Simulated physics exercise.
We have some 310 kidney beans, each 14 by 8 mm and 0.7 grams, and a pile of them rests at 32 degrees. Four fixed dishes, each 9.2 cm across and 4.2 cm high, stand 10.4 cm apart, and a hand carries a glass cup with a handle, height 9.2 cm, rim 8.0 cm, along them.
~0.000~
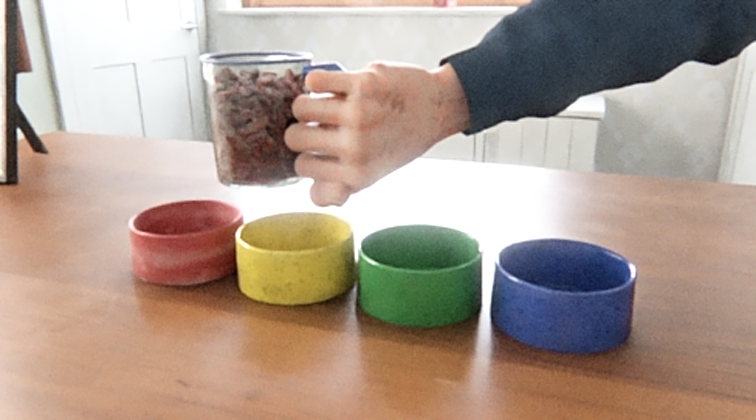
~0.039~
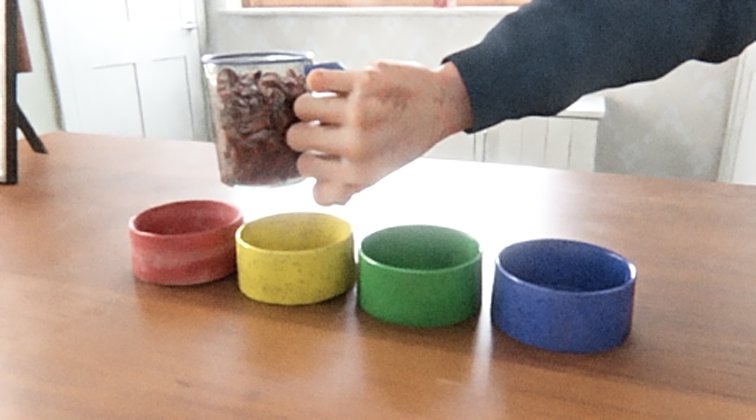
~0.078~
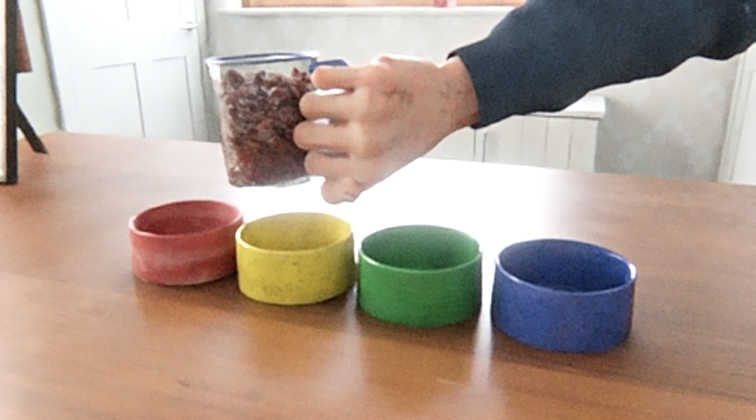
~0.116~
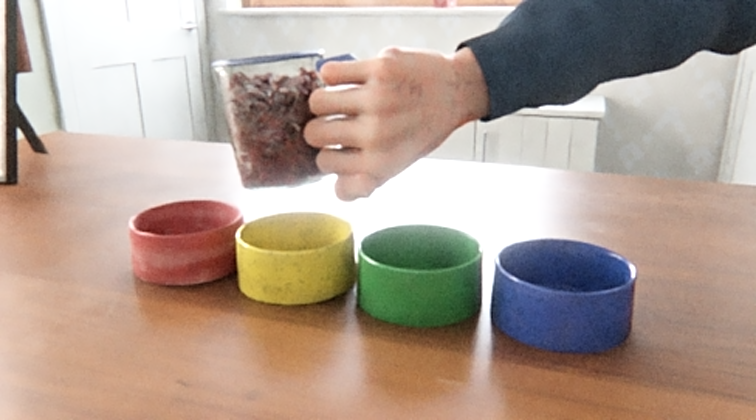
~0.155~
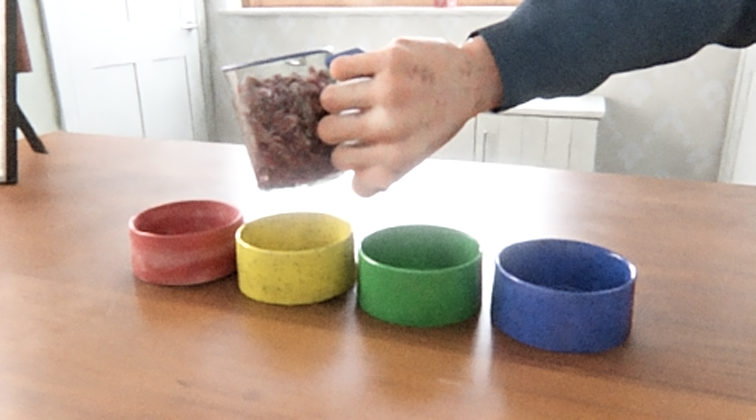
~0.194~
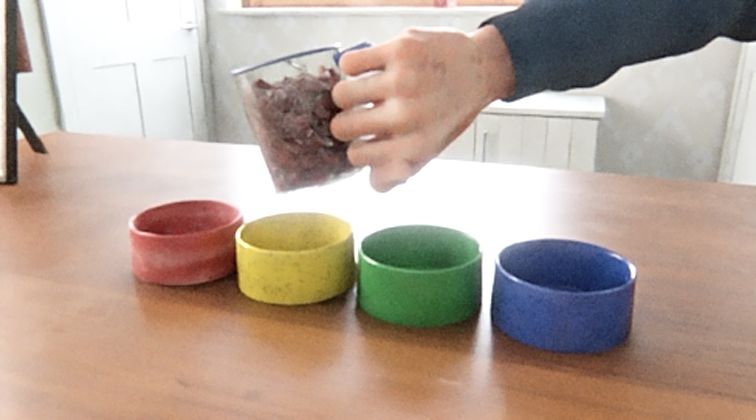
On a wooden table, a hand moving a clear cup of dark red beans slightly right and tilting it leftward above four coloured dishes.
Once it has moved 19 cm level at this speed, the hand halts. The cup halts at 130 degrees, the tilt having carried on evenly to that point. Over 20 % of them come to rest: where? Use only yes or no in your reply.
Red dish: No; blue dish: No; green dish: Yes; yellow dish: No; counter: No.
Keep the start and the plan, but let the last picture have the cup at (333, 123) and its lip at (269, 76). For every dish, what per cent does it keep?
Per cent kept: Red 0, blue 0, green 90, yellow 0.
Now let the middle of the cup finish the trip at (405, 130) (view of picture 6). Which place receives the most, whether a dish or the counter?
Yellow.
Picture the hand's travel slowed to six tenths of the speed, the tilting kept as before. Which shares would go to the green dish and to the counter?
Green 90, counter 10.
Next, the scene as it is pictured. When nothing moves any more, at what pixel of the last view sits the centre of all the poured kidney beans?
Somewhere near (426, 264) in the last picture.
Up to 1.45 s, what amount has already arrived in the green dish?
95 %.
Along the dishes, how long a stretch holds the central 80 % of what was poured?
It spans about 6 centimetres along the dishes.
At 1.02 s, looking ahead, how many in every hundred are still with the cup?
It comes to about 95 percent.
Then, at 0.69 s, tilt 69 degrees; cup holds 100 %.
Then, at 1.02 s, tilt 106 degrees; cup holds 95 %, green 5 %.
After 1.45 s, tilt 130 degrees; cup holds 0 %, green 95 %.
In the end, at 2.3 s, red 0 %, blue 0 %, green 90 %, yellow 0 %, counter 10 %.
